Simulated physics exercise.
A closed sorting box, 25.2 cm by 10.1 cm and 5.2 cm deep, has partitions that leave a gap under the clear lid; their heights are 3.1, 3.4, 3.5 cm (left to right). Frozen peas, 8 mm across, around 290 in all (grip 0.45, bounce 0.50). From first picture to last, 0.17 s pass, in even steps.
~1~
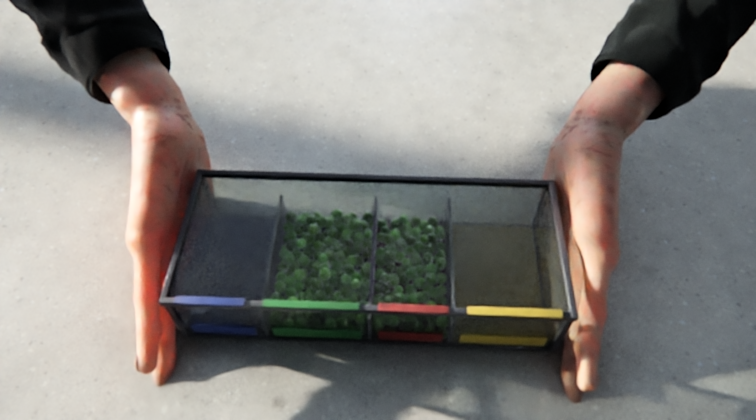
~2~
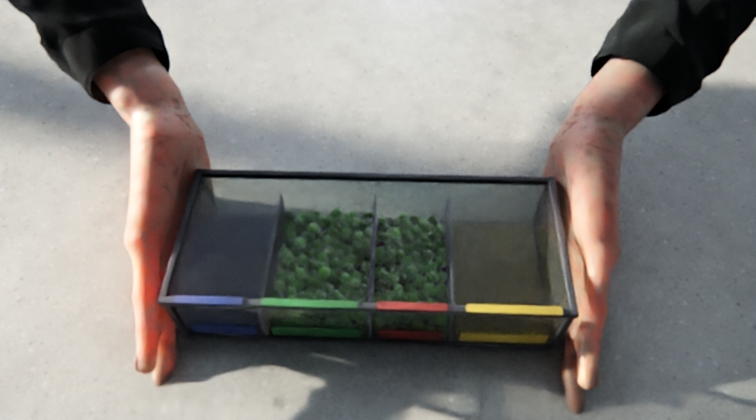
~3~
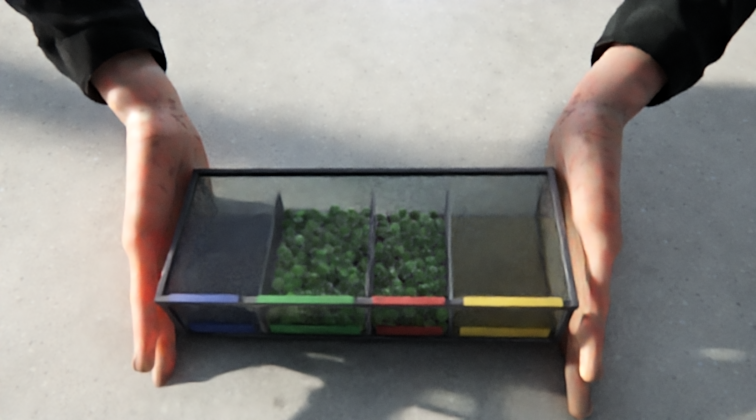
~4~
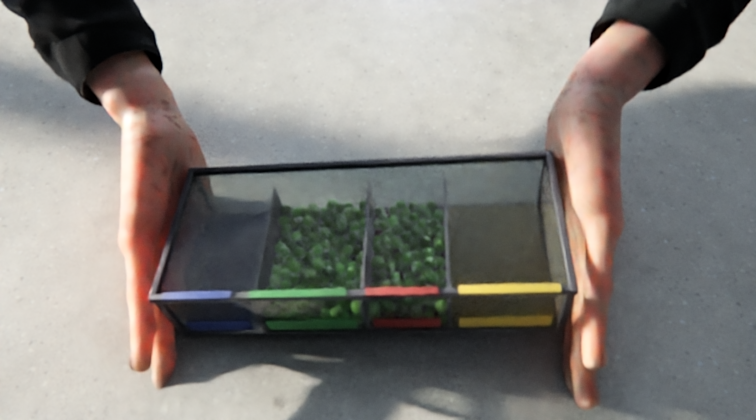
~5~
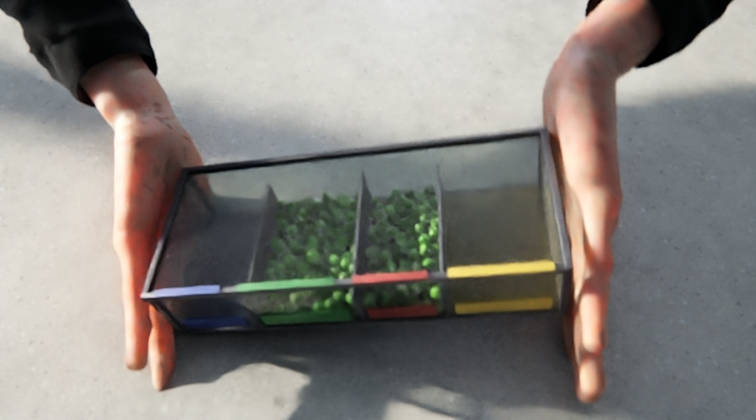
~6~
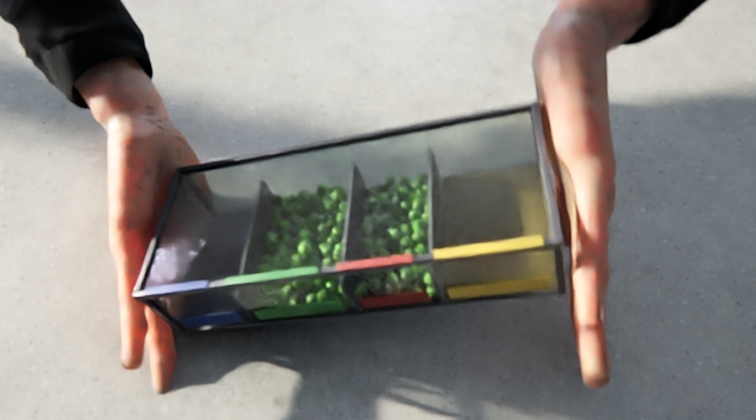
On a gray concrete surface, two hands tilting a clear-lidded box of peas, its right side rising, peas staying in the middle compartments.
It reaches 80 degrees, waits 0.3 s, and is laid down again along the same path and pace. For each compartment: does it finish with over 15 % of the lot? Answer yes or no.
Red yes, blue yes, green yes, yellow no.
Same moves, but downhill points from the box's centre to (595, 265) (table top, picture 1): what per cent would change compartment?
About 25 per cent.
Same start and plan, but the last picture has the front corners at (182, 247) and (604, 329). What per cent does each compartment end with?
Red 40, blue 0, green 40, yellow 20.
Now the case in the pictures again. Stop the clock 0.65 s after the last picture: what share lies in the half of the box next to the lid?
Some 40 per cent.
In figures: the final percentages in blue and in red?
Blue 35, red 25.
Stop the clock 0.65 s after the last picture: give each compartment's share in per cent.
Red 30; blue 20; green 50; yellow 0.
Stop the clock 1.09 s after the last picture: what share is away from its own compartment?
Some 35 per cent.
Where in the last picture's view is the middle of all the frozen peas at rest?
At about (293, 257).
Then, 0.65 s after the last picture, tilt 80 degrees; red 30 %, blue 20 %, green 50 %.
Then, 1.09 s after the last picture, tilt 44 degrees; red 25 %, blue 35 %, green 40 %.
Then, 1.60 s after the last picture, tilt 0 degrees; red 25 %, blue 35 %, green 40 %.
In the end, red 25 %, blue 35 %, green 40 %, yellow 0 %.
